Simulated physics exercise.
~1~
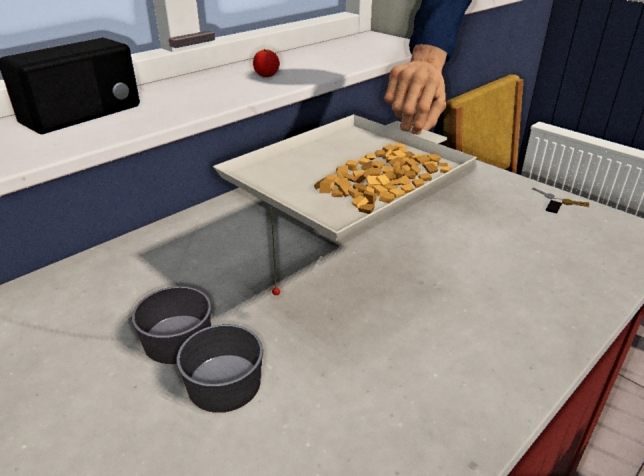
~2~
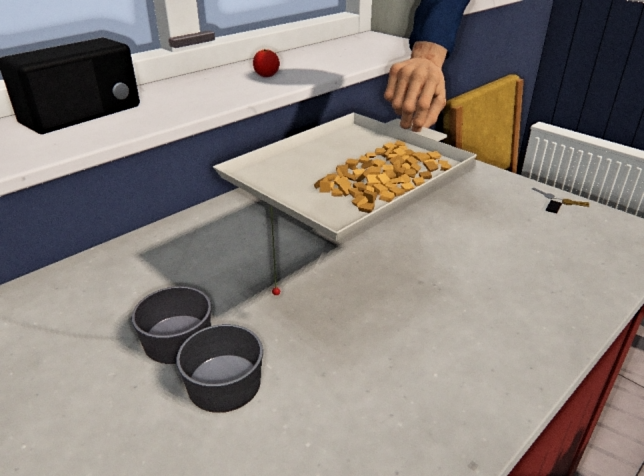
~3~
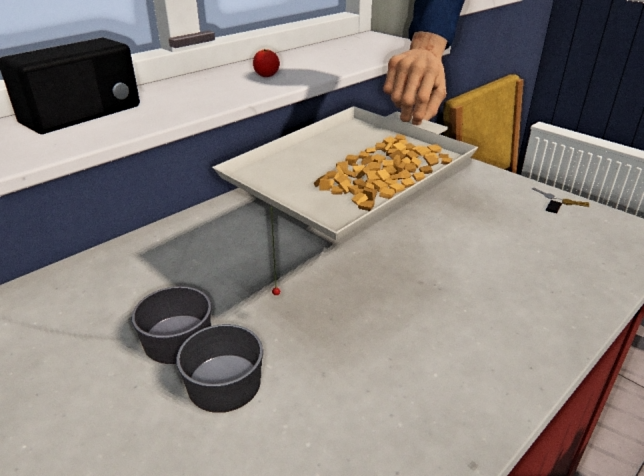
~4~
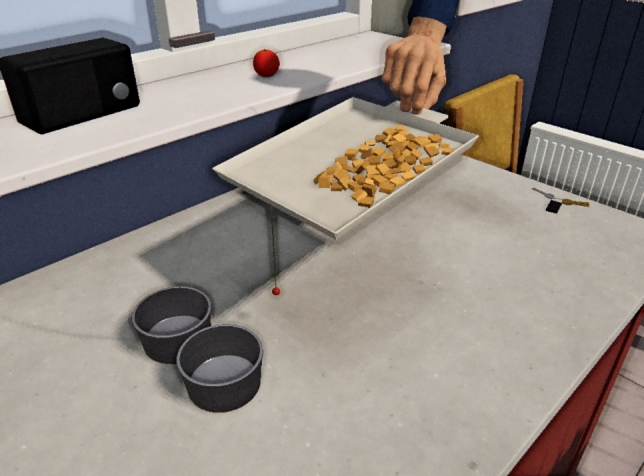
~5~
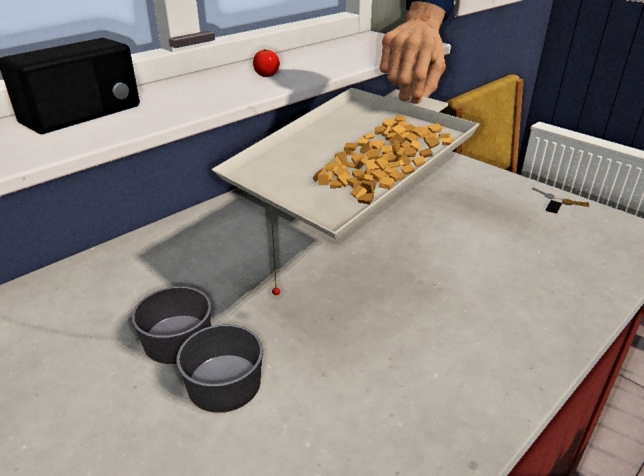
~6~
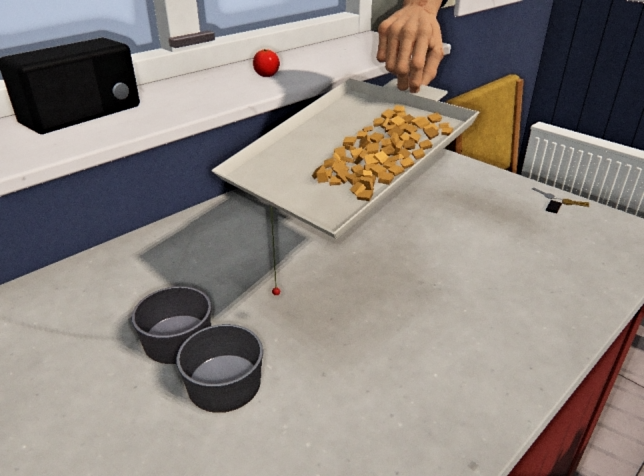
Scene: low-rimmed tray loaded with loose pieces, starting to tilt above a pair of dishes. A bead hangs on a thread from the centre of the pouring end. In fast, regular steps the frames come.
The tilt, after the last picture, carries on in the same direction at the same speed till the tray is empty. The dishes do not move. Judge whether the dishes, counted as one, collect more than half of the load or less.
It looks like most goes past the dishes, when all's done.
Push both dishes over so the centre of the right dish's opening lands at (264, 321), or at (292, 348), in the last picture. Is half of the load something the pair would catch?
Placing 1: A majority of it. Placing 2: A majority of it.
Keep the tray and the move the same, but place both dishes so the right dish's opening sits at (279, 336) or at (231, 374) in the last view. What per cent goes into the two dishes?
80 % and 0 %.
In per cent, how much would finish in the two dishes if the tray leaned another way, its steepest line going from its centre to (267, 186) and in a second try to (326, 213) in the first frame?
Somewhere close to 0 % the first time, 0 % the second.
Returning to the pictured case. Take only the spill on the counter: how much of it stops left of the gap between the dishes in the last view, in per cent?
Left fraction: Around 0 per cent.
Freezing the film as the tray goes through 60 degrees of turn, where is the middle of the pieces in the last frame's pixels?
In the last view, the load is centred close to (276, 204).
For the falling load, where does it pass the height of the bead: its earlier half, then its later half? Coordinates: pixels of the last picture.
First half (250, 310); second half (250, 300).
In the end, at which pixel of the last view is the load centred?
Roughly at pixel (255, 339).
Shortly afterwards, tray tipped steeply; the bulk on the tray; only a few outside both; near a quarter in the air.
Next, tray tipped right over; a little on the tray; only a few in the right dish; only a few in the left dish; near two thirds outside both; near a quarter in the air.
Some moments later, tray tipped past a quarter turn; a little in the right dish; only a few in the left dish; all but a few outside both.
In the end, tray tipped past a quarter turn; a little in the right dish; only a few in the left dish; all but a few outside both.
